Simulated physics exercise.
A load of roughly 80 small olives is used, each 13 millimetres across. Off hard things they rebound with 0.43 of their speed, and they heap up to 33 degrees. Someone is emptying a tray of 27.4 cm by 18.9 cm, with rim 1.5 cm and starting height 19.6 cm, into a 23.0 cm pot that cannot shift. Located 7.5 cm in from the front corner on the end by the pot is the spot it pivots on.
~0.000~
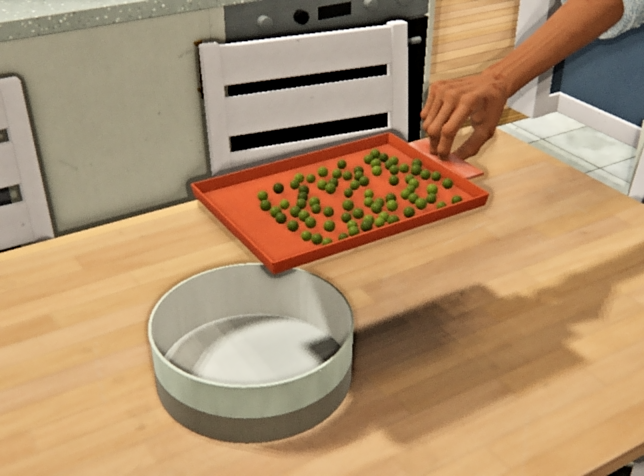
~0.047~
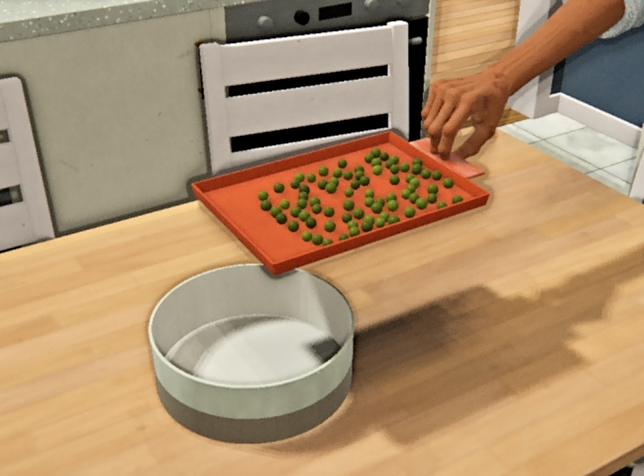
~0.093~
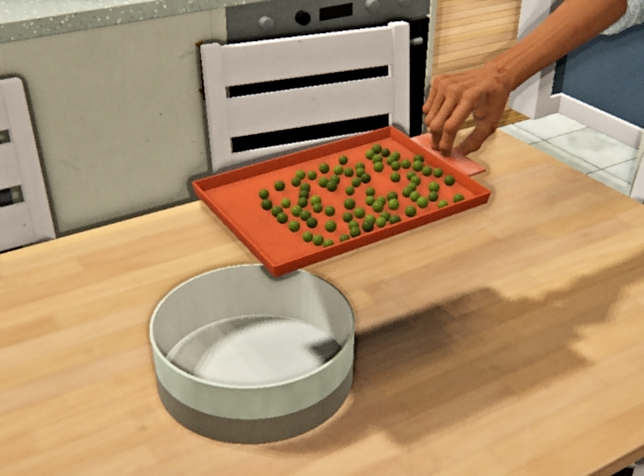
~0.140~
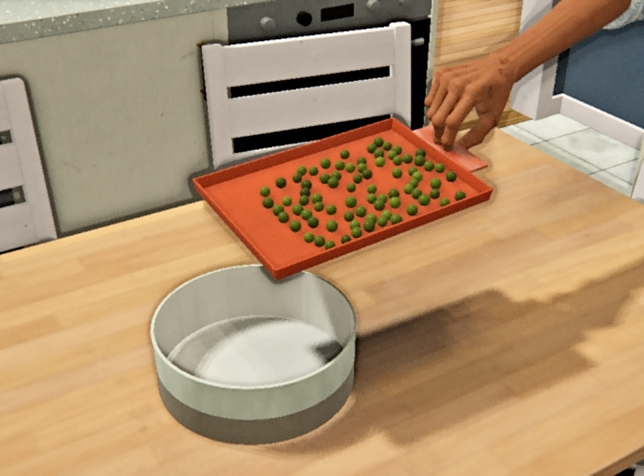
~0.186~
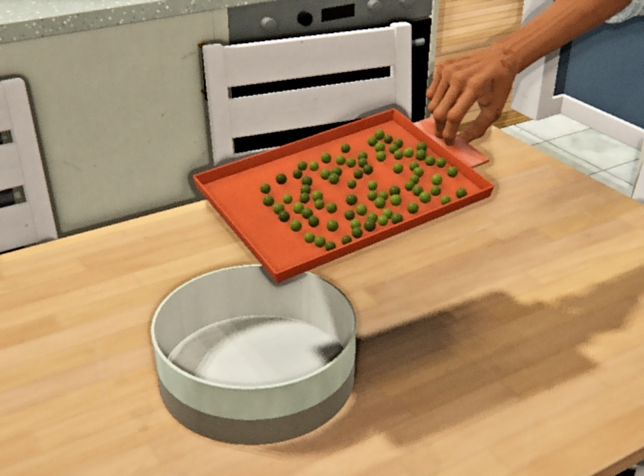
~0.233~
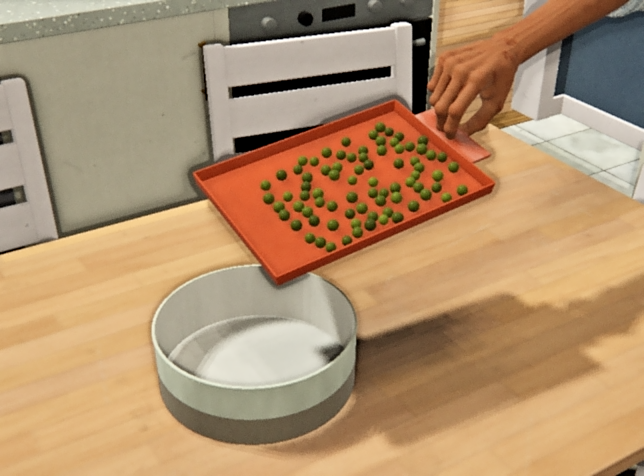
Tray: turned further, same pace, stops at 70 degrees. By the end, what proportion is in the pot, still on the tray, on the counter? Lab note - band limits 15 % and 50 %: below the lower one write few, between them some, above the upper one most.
Pot = few; tray = most; counter = few.
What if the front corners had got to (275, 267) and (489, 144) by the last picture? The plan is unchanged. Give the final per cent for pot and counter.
You'd end with pot at 25 and counter at 5.
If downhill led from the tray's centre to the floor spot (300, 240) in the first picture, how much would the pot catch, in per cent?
Estimate: Some 5 per cent.
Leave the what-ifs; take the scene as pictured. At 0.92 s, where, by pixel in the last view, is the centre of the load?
Somewhere about (343, 225) in the last view.
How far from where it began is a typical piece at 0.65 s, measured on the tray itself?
Displacement on the tray: About 7 cm.
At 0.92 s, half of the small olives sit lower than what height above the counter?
Some 22 cm.
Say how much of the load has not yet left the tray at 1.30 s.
Roughly 100 per cent.
After 0.65 s, tilt 40 degrees; the tray holds 100 %, the pot 0 %.
Then, at 0.92 s, tilt 58 degrees; the tray holds 100 %, the pot 0 %.
After 1.30 s, tilt 70 degrees; the tray holds 100 %, the pot 0 %.
In the end, at 1.6 s, pot 0 %, tray 100 %, counter 0 %.
